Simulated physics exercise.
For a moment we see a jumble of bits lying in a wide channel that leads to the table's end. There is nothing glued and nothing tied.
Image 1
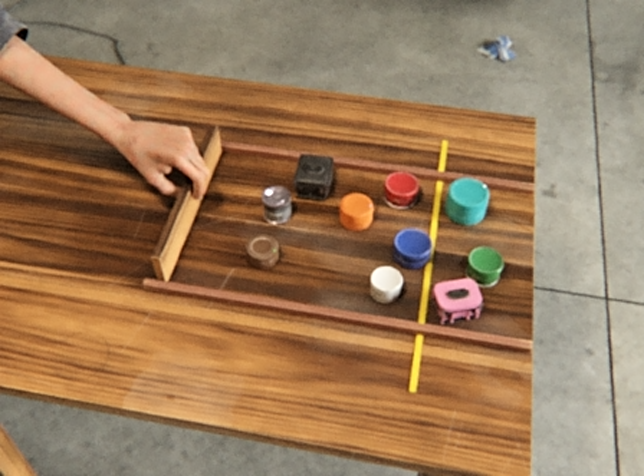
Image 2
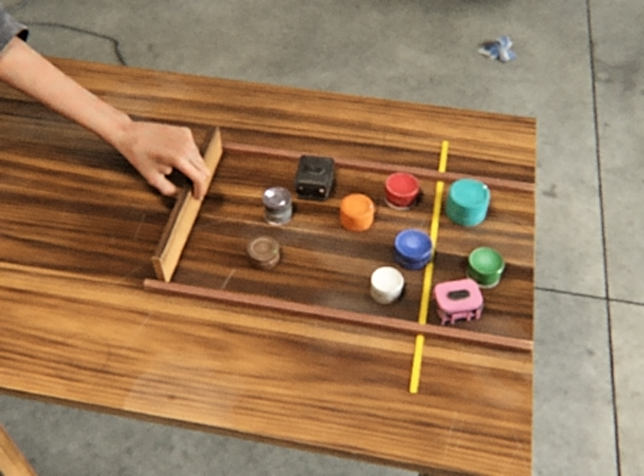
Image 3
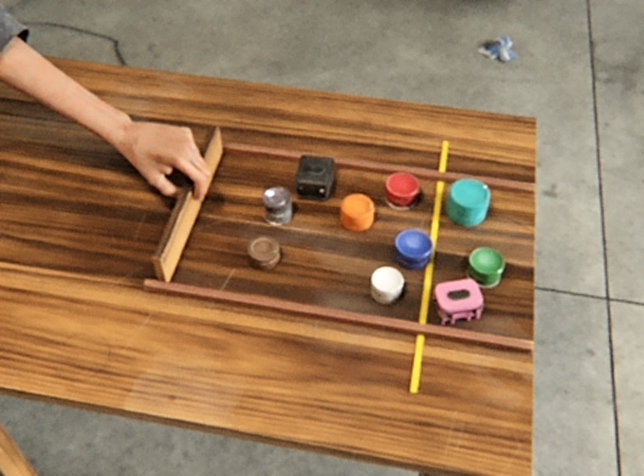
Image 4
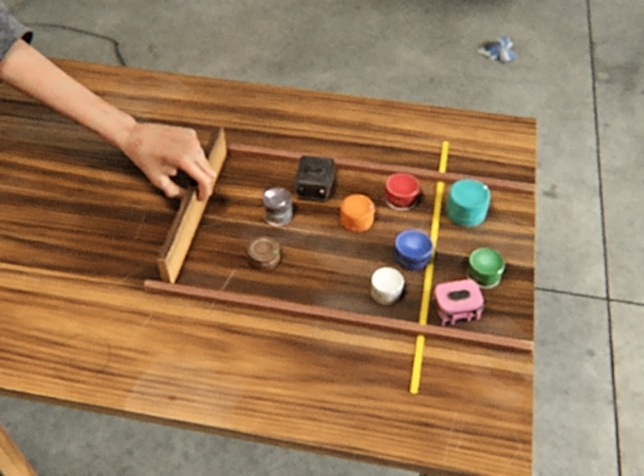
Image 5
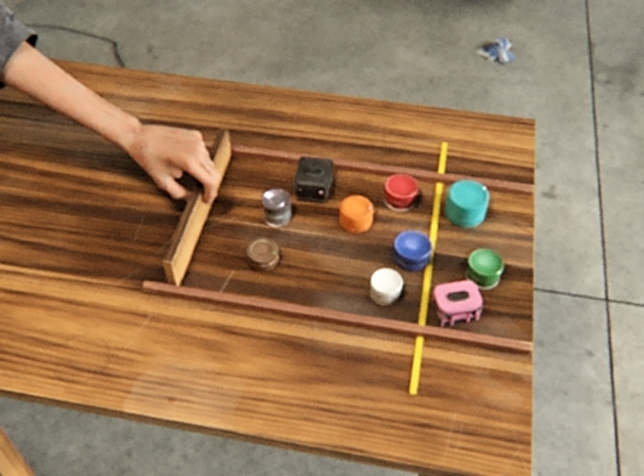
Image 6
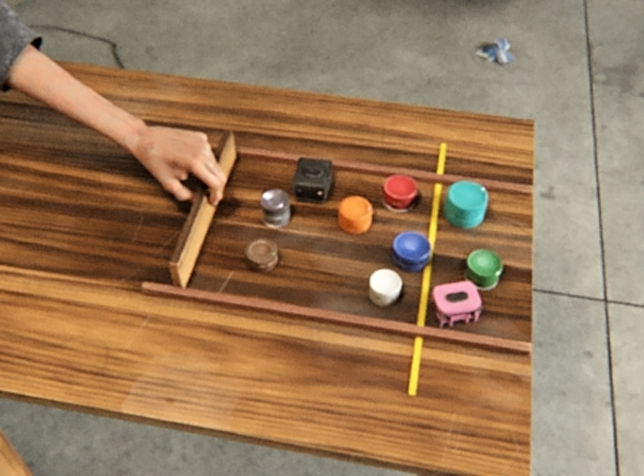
At first, a hand holds a wooden board upright across a channel on a striped wooden table, with colourful lids, tubs and small cases scattered to its right and a yellow tape crossing beneath. The board barely moves, then the hand slides it slightly right, while the objects stay in place.
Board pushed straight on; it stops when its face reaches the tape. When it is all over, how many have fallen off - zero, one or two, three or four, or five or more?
Pretty sure the pieces that leave the surface number zero this time.
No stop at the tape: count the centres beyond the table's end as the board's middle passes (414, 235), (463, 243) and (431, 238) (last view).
First 0, then 1, then 0.
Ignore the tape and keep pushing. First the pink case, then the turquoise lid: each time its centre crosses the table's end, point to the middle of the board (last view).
When the pink case crosses, the middle is near (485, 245); when the turquoise lid crosses, near (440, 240).
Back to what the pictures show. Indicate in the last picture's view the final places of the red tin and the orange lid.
In the last view, the middles sit near (488, 206) and near (477, 230).
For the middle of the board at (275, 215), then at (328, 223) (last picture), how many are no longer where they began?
Respectively 2 and 4.
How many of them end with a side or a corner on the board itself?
Well, it touches 4.
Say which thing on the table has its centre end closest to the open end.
I reckon it's the turquoise lid.
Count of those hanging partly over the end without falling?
That'd be 1.
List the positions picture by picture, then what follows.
In the first picture, green pot (484, 267); turquoise lid (467, 202); pink case (456, 301); board (190, 199); tape (431, 249).
In the second picture, turquoise lid (467, 202); black case (315, 178).
In the third picture, pink case (457, 302); brown lid (263, 253).
In the fourth picture, green pot (485, 268); blue tub (413, 250).
In the fifth picture, turquoise lid (467, 204); board (200, 203).
In the sixth picture, green pot (483, 270); turquoise lid (465, 204); pink case (455, 304); board (205, 205); tape (430, 252).
Soon after, none off yet; green pot at rest near (483, 270); turquoise lid at rest near (465, 204); pink case at rest near (455, 304).
In the end, the number that fall off is zero.
